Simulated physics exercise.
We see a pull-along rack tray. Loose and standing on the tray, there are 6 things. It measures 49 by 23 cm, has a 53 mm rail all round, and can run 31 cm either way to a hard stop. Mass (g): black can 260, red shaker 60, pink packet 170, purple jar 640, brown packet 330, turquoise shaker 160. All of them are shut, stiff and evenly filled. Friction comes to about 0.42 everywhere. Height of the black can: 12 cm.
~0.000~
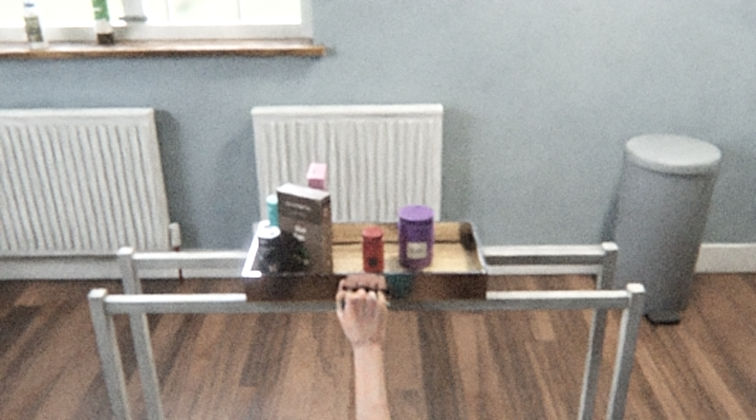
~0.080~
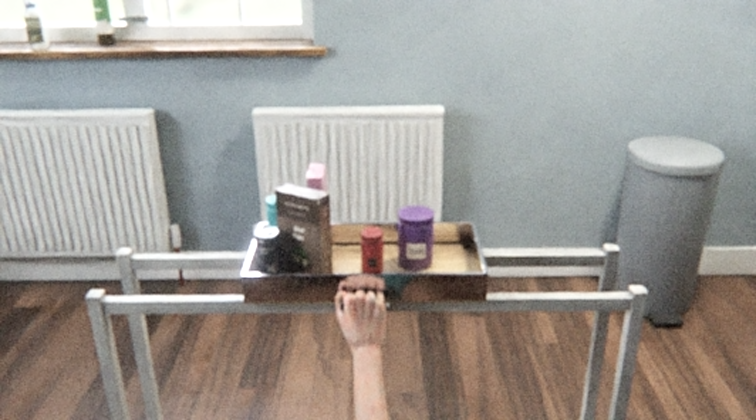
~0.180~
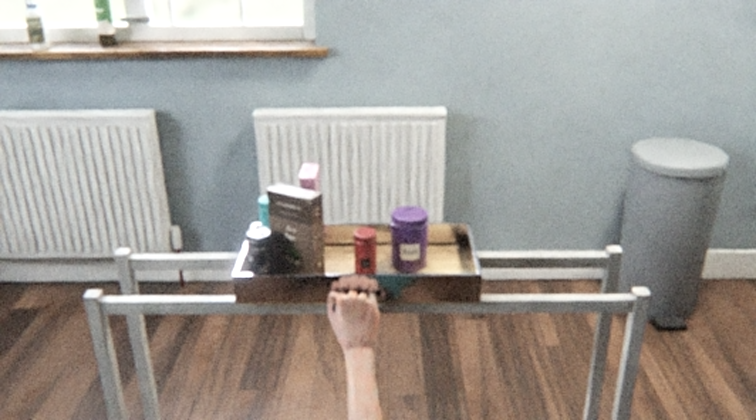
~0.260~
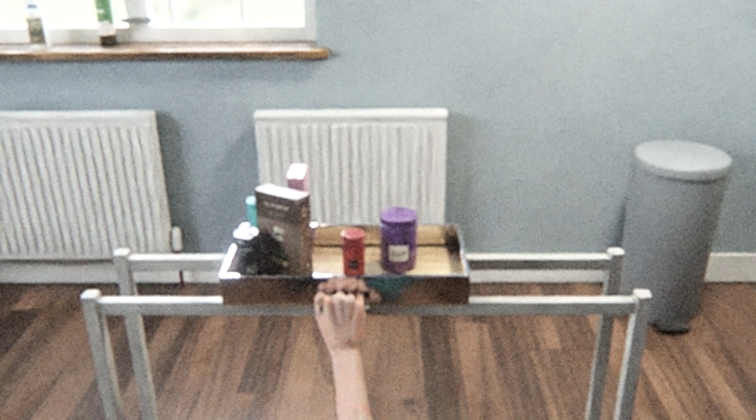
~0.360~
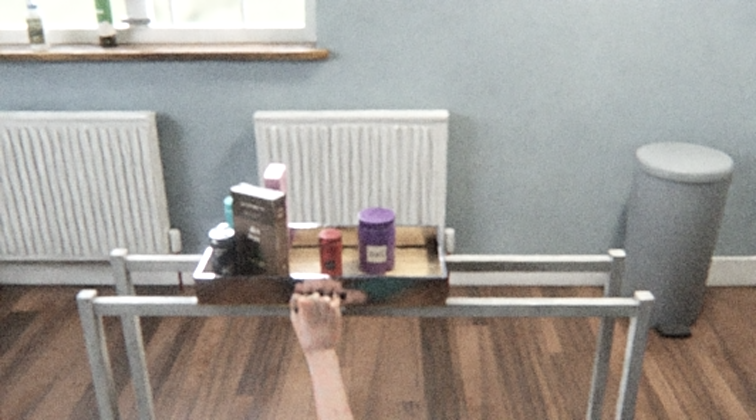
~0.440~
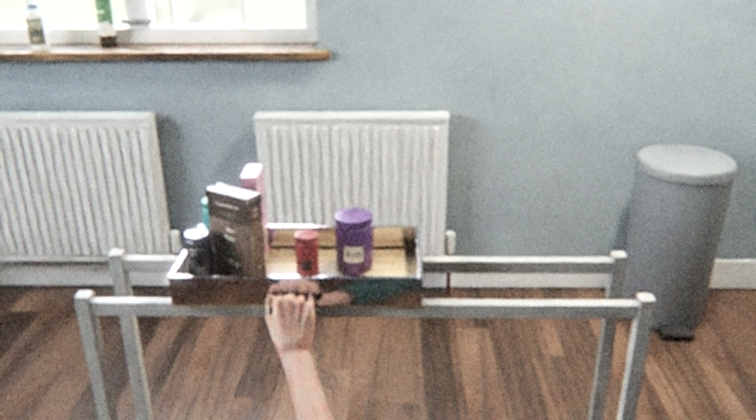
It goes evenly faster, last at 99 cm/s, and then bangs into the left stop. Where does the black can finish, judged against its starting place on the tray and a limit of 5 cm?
It finishes inside the limit.
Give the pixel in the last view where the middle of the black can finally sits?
It ends near (111, 258).
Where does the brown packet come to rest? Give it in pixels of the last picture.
Look near (132, 231) and you'll find it.
By 0.74 s, tray has slid 31 cm left; black can tilted 4° near (109, 258); pink packet tilted 22°; turquoise shaker tilted 16°.
By 1.14 s, tray has slid 31 cm left; pink packet tilted 49°; turquoise shaker tilted 50°; red shaker 10 cm from its spot.
When it is over (2.7 s), lying over on the tray, pink packet and turquoise shaker; not toppled but over 5 cm from the start, red shaker, purple jar and brown packet; the last one within 5 cm of the start. In the last view, black can near (111, 258).
